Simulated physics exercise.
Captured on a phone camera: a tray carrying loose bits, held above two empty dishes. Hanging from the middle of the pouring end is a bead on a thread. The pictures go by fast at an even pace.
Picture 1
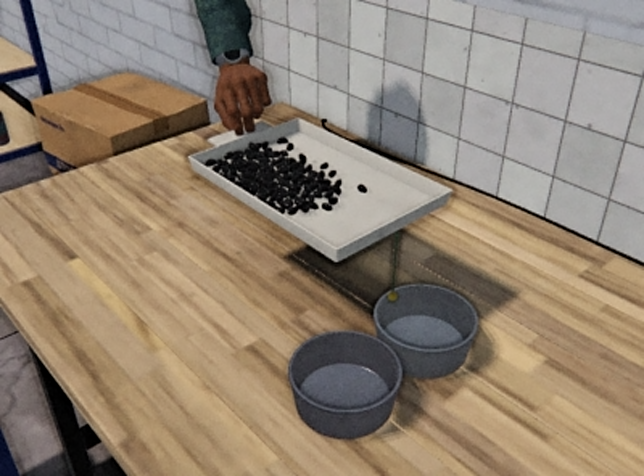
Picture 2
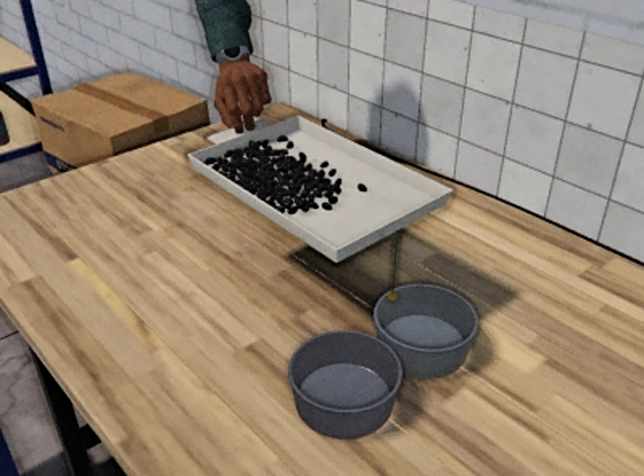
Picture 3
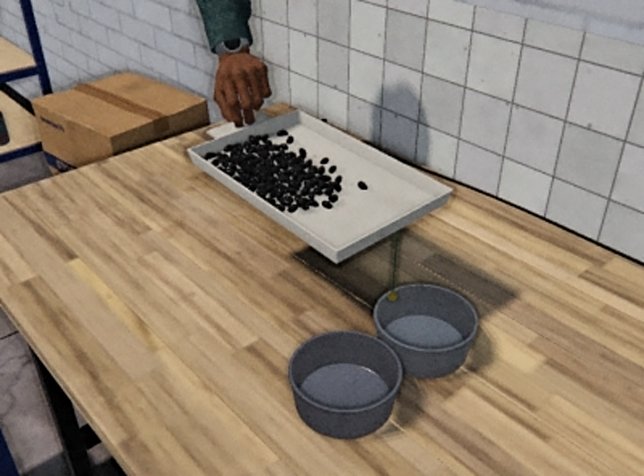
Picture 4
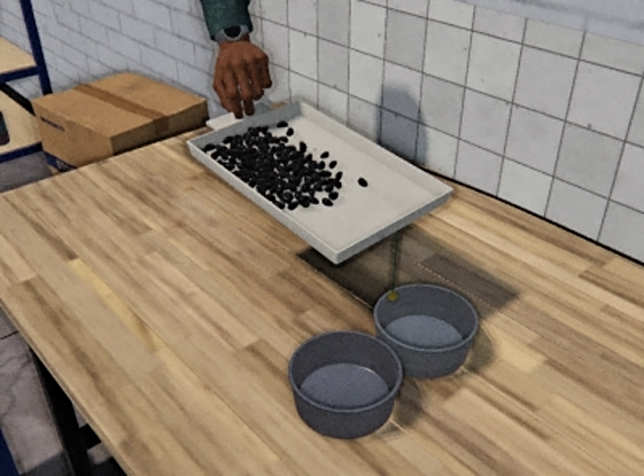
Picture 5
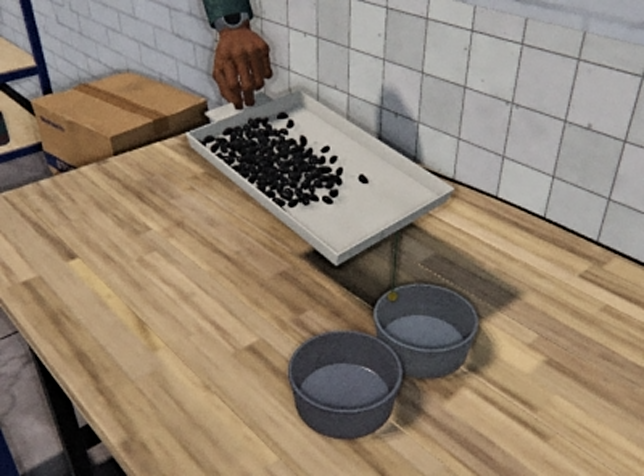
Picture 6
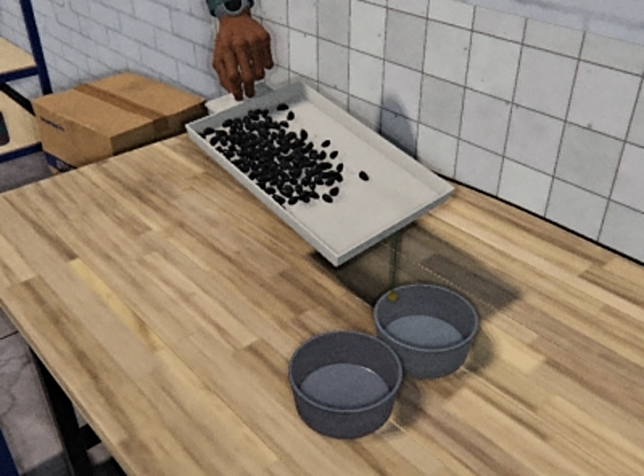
A hand slowly raised the far end of a pale tray scattered with black beans, tilting it slightly above a wooden table, while the beans barely shifted and two empty grey dishes sat still.
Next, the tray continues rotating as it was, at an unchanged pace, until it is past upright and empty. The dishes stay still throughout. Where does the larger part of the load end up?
The larger part ends up in the left dish.
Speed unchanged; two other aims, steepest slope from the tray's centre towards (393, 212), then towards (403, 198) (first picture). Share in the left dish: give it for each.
That comes to 0 per cent the first time and 0 per cent the second.
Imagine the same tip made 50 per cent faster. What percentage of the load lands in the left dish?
It would be around 60 percent.
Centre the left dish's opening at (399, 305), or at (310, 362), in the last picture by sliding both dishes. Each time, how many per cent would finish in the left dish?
Roughly 10 % and 40 %.
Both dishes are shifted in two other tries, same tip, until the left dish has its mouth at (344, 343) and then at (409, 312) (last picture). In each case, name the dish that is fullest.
In order of the tries: The dish on the left side, then the dish on the left side.
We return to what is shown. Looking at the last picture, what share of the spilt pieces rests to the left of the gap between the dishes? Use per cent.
Close to 50 per cent of the spill, I think.
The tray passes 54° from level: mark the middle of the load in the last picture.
The centre of the load shows up near (346, 207) in the last view.
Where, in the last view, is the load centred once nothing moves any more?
About (357, 385).
Soon, tray tipped steeply; nearly all on the tray; a stray few in the left dish; a stray few in the air.
A while on, tray tipped right over; most on the tray; a small part in the left dish; a stray few in the right dish; a small part in the air.
Towards the end, tray tipped past a quarter turn; most in the left dish; about a quarter in the right dish; a small part outside both.
Finally, tray tipped past a quarter turn; most in the left dish; about a quarter in the right dish; a small part outside both.
